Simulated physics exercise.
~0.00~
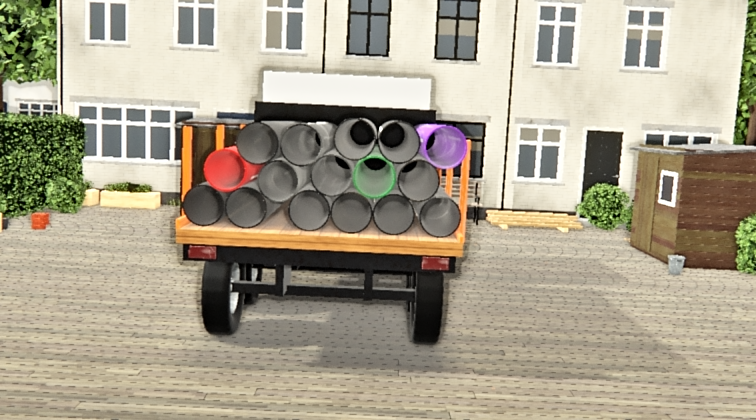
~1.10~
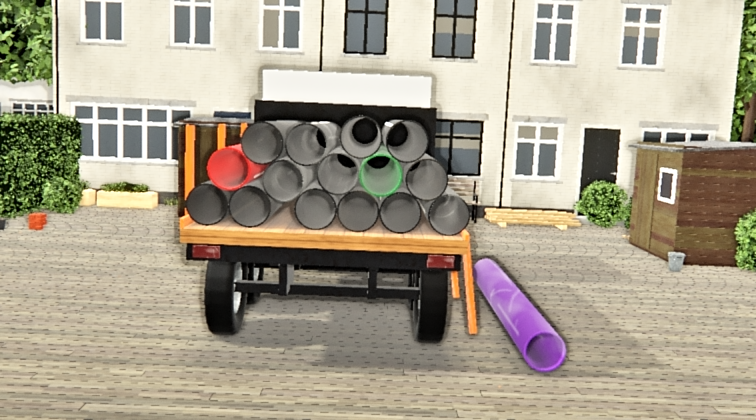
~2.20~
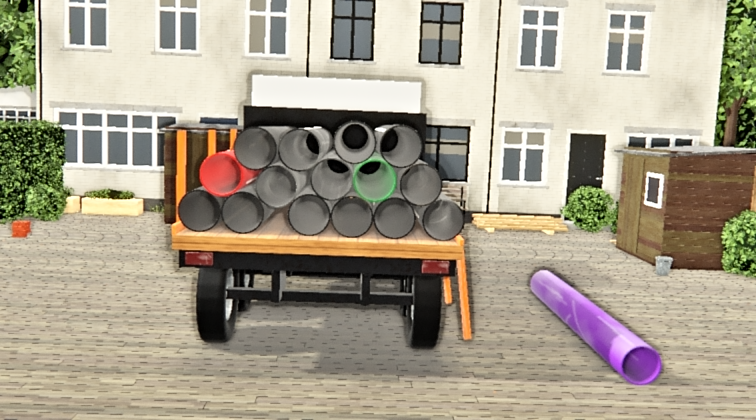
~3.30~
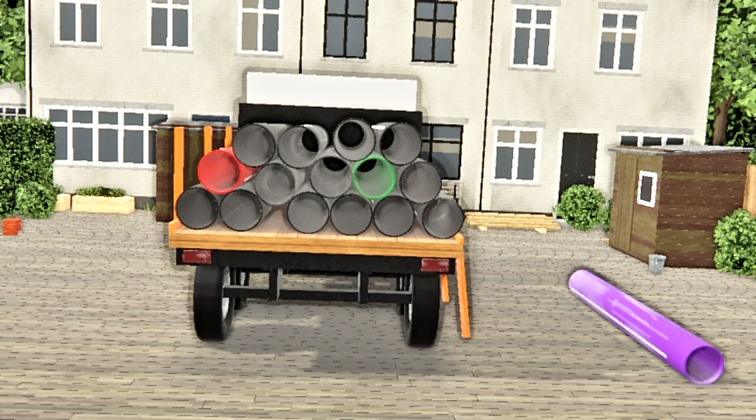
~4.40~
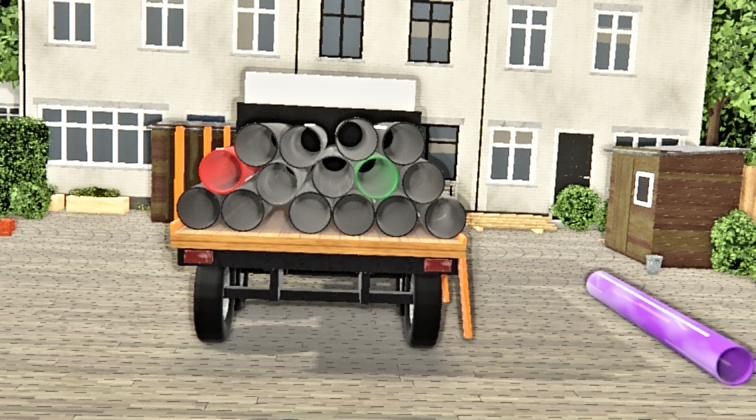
The video shows a flatbed lorry from behind, stacked with pipes, mostly grey, including red, green and purple ones. The right-hand posts drop and the purple pipe falls off that side and rolls away to the right across the ground, while the rest stay stacked.
